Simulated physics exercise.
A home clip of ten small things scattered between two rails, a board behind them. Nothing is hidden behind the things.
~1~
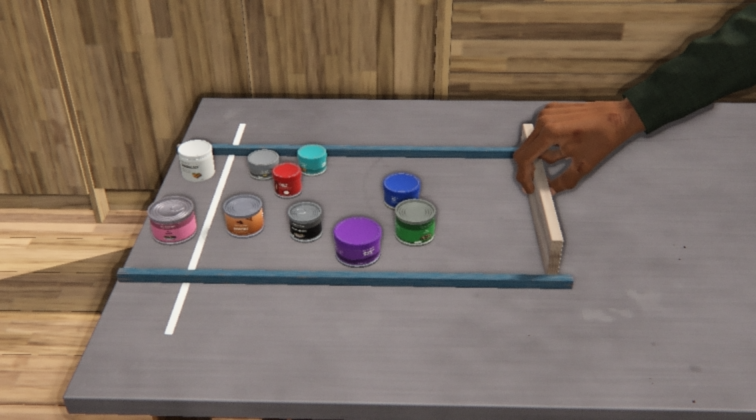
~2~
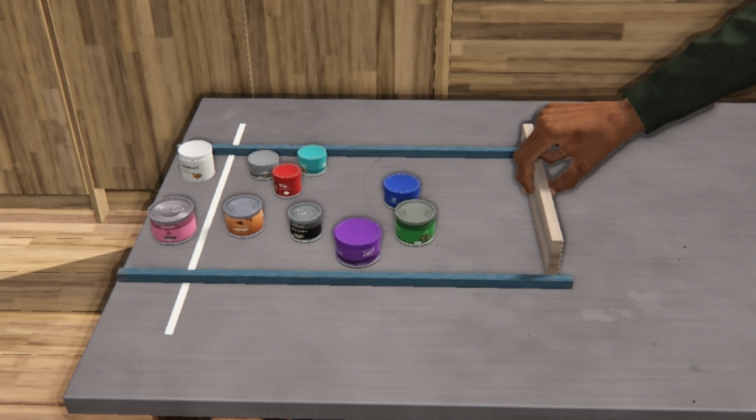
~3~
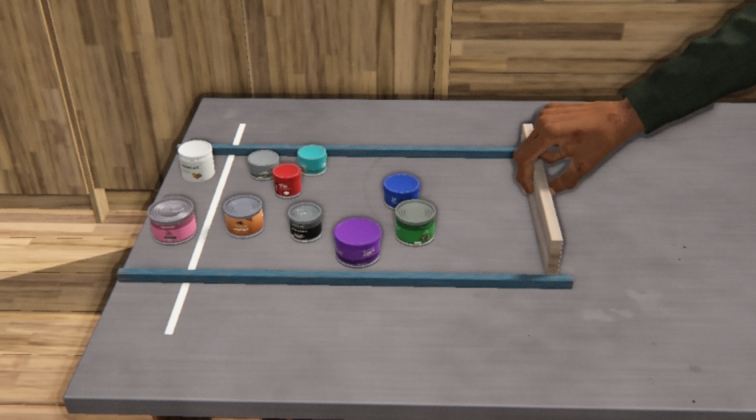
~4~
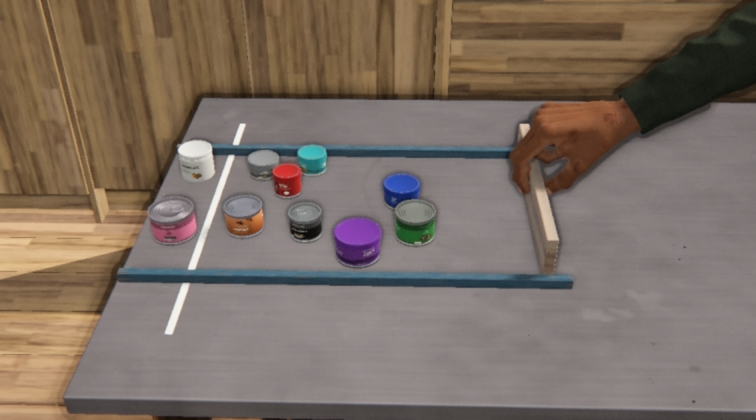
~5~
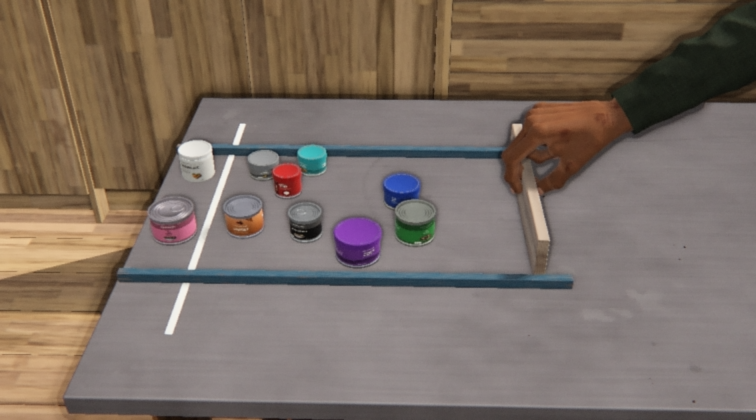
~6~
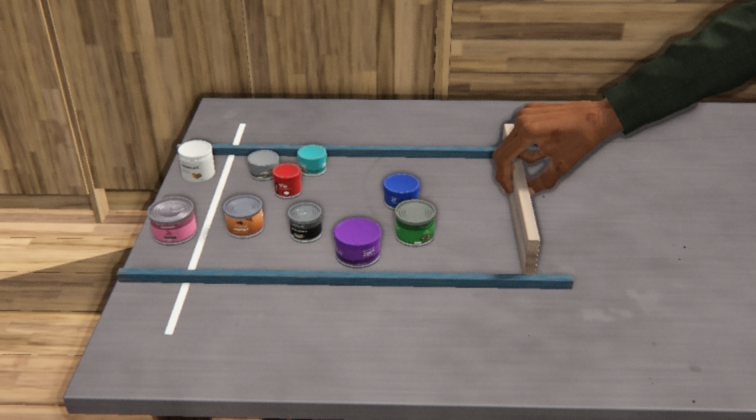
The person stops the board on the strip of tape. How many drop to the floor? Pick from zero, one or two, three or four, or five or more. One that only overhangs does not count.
Outcome: The number that fall off is one or two.
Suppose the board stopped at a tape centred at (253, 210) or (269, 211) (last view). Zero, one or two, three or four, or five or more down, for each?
The falls would be none at all; none.
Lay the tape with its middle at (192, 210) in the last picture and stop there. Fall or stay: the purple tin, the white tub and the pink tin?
The purple tin is kept; the white tub drops off; the pink tin is lost.
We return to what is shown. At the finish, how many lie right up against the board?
5 of them.
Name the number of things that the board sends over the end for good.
Exactly 2.
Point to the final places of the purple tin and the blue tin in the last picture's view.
The purple tin at (169, 251), the blue tin at (197, 191).
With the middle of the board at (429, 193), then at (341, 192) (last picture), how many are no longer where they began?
1 and 4.
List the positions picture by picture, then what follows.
In the first frame, pink tin (173, 221); white tub (197, 161); orange tin (244, 217); board (538, 195); tape (212, 210).
In the second frame, white tub (197, 161); red tin (287, 181).
In the third frame, orange tin (244, 217); board (538, 195).
In the fourth frame, pink tin (173, 221); grey tin (264, 166).
In the fifth frame, white tub (197, 161); black pot (306, 223).
In the sixth frame, pink tin (173, 221); white tub (197, 161); orange tin (244, 217); board (518, 194); tape (212, 210).
Early on, none off yet; pink tin at rest near (173, 221); white tub at rest near (197, 161); orange tin at rest near (244, 217).
Finally, the number that fall off is one or two; lost, white tub and pink tin.
